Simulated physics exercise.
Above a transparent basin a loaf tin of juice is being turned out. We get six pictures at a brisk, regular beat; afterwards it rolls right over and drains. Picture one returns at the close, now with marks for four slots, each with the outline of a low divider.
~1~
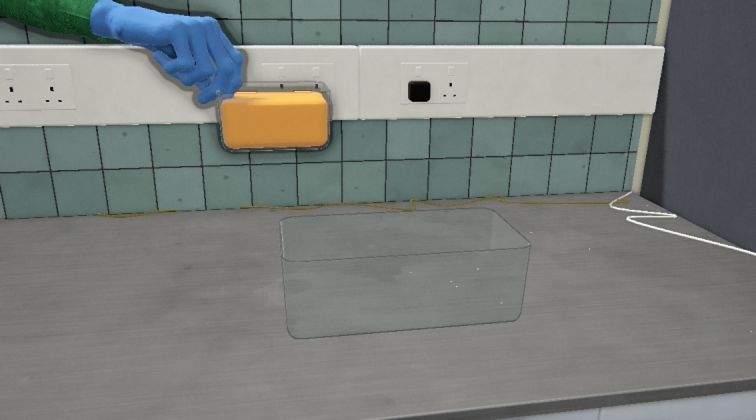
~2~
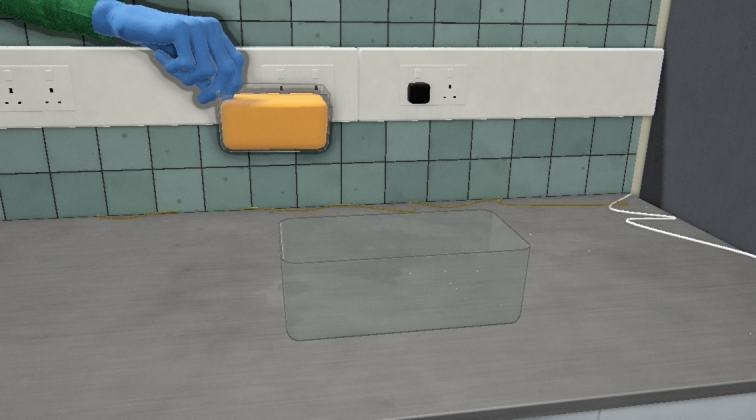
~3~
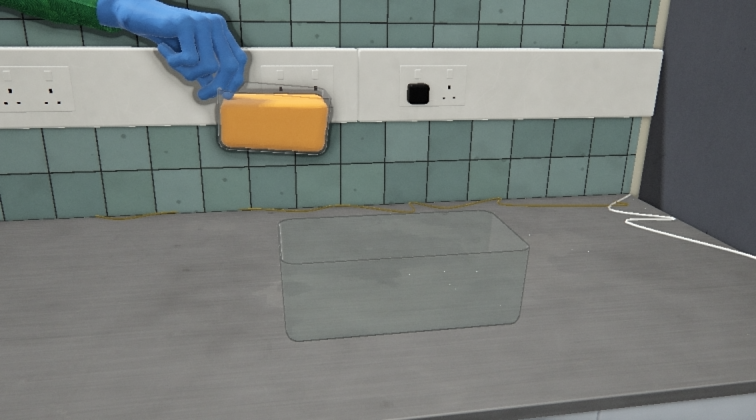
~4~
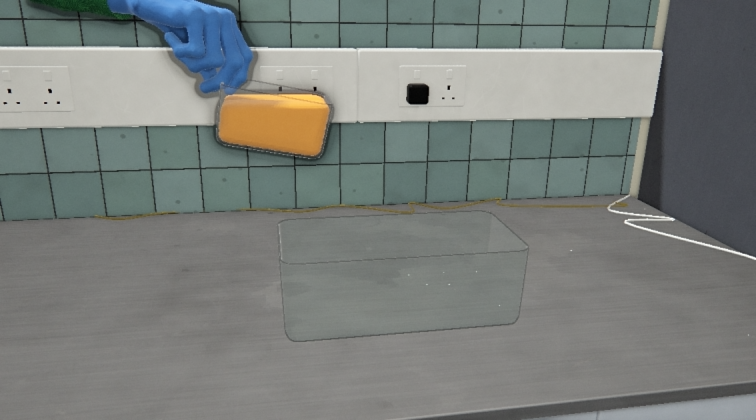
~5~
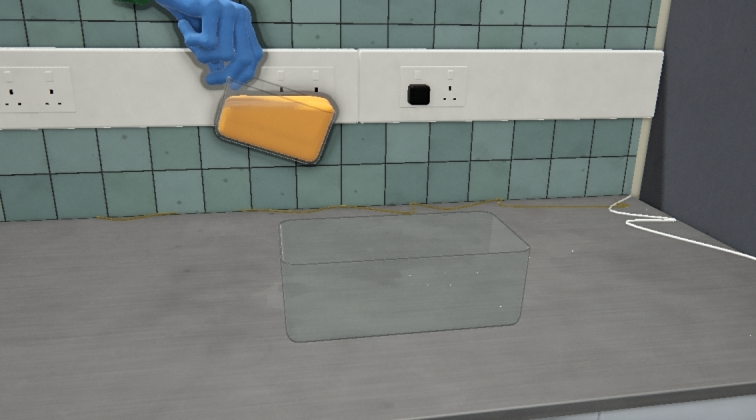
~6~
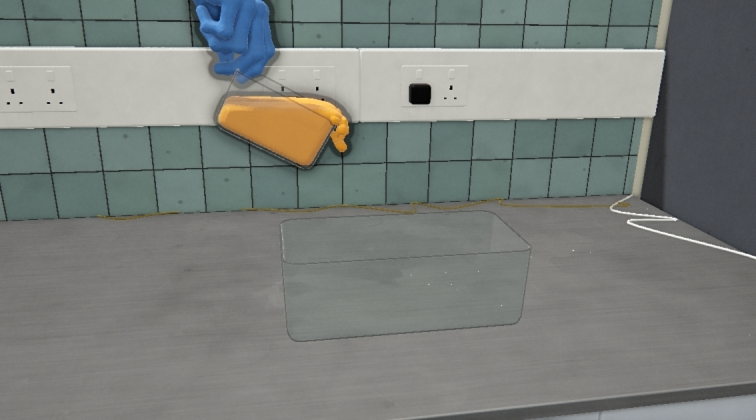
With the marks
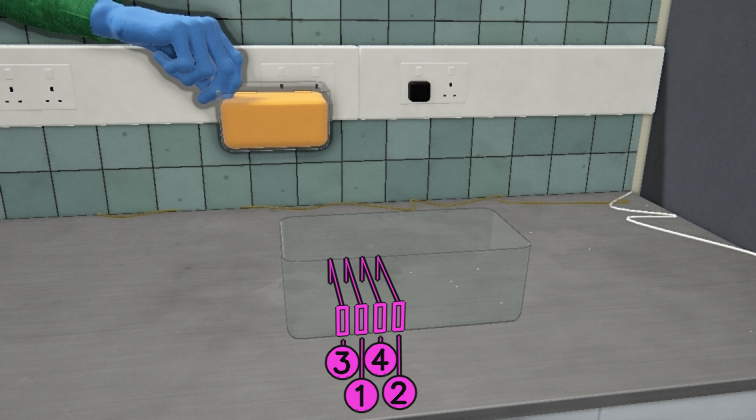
A grey worktop against green wall tiles and a white strip of sockets is seen from the front and slightly above, by a still camera. A blue-gloved hand with a green sleeve holds a clear tin of orange juice at upper left, above an empty transparent basin, with a white cable at right. The hand shifts right, the tin tilts rightward, and juice slips over its lip.
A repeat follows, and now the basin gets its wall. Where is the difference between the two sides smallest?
The best position is 2.
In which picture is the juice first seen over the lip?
In picture 5.
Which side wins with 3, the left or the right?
More ends on the right.
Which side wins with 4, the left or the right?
The right side.
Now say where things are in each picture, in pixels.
In the first frame, upright, lip at (325, 86); basin from (287, 336) to (520, 317); nothing has left yet.
In the second frame, upright, lip at (325, 89); nothing has left yet.
In the third frame, tipped about 5°, lip at (326, 93); nothing has left yet.
In the fourth frame, tipped about 11°, lip at (327, 98); nothing has left yet.
In the fifth frame, tipped about 19°, lip at (330, 107); juice is over the lip, down to (330, 107).
In the sixth frame, tipped about 29°, lip at (332, 115); juice is over the lip, down to (343, 144).
On the marked copy, 1 at (361, 339); 2 at (398, 336); 3 at (343, 340); 4 at (380, 337).
For position 1, about 22 % ends left of the wall and 76 % right of it.
For position 2, about 46 % ends left of the wall and 53 % right of it.
For position 3, about 9 % ends left of the wall and 90 % right of it.
For position 4, about 31 % ends left of the wall and 68 % right of it.
